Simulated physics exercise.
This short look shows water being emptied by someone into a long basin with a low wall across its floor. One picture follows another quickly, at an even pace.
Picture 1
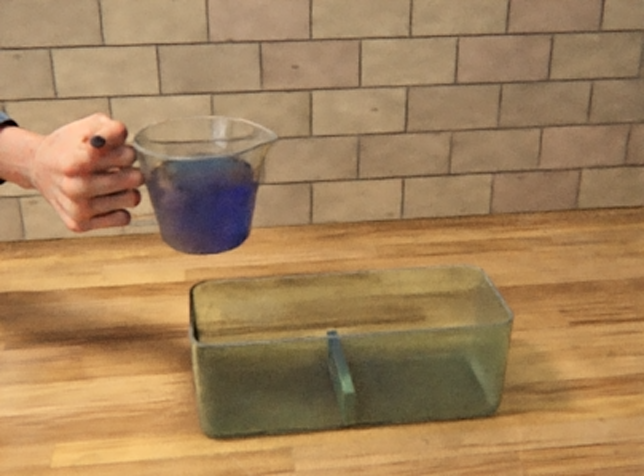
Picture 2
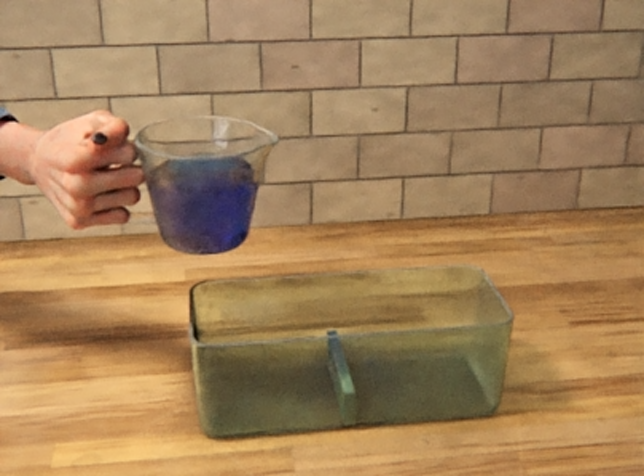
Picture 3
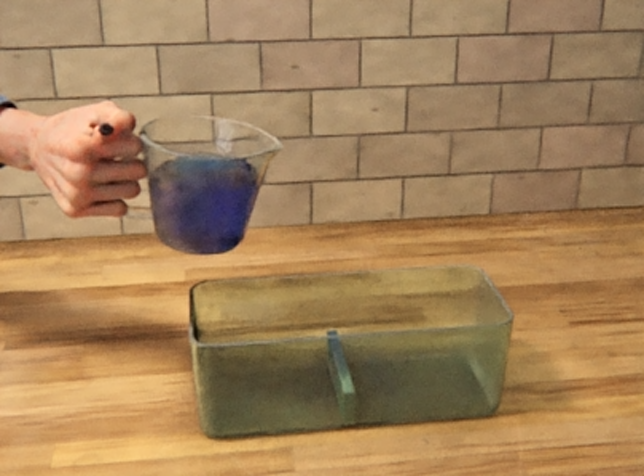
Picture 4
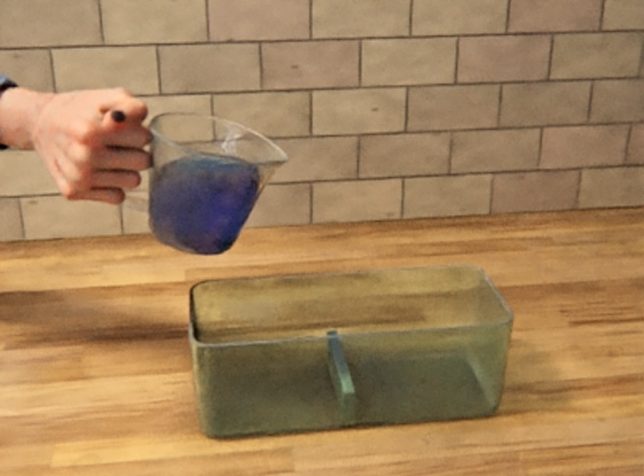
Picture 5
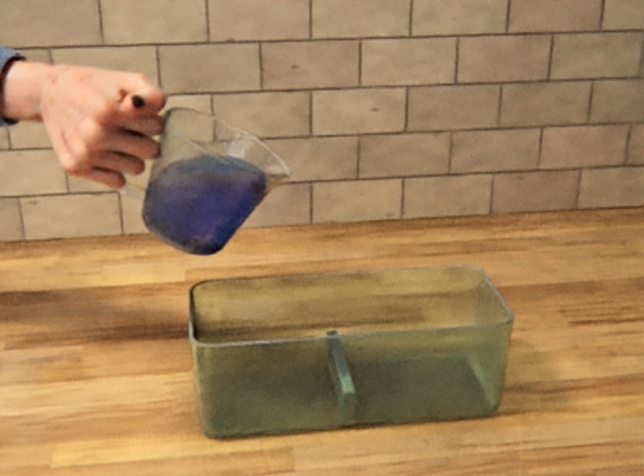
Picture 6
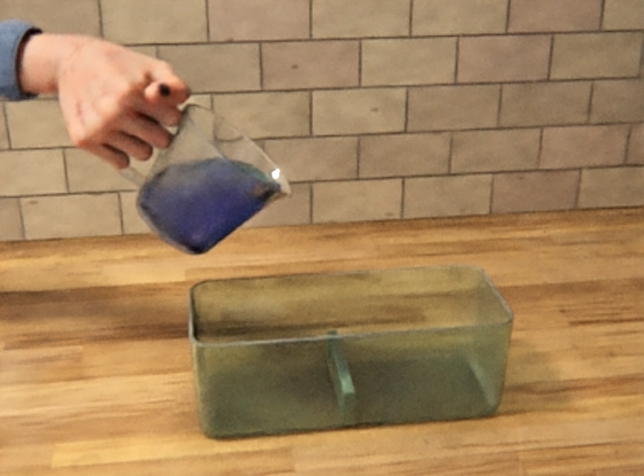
A hand holds a clear glass jug of blue water upright above a long, greenish glass basin with a low wall across its floor. The jug begins leaning slightly to the right, then tilts steadily further as the hand rises and the water slants toward its spout.
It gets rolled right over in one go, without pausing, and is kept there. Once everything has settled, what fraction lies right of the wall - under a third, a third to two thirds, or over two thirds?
Low band.
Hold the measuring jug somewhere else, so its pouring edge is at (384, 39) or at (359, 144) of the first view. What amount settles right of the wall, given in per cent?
You'd get around 75 per cent and then around 85 per cent.
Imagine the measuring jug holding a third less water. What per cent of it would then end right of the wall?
That works out to some 5 %.
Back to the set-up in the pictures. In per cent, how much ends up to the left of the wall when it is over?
Close to 85 percent.
A moment on, the measuring jug is tipped right over and 30 per cent is still to pour, 34 is left of the wall and 3 right of it.
Next, the measuring jug is tipped right over and 0 per cent is still to pour, 88 is left of the wall and 5 right of it.
Then the measuring jug is tipped right over and 0 per cent is still to pour, 84 is left of the wall and 11 right of it.
Later the measuring jug is tipped right over and 0 per cent is still to pour, 84 is left of the wall and 12 right of it.
Finally, 84 per cent lies left of the wall, 12 right of it and 4 outside.
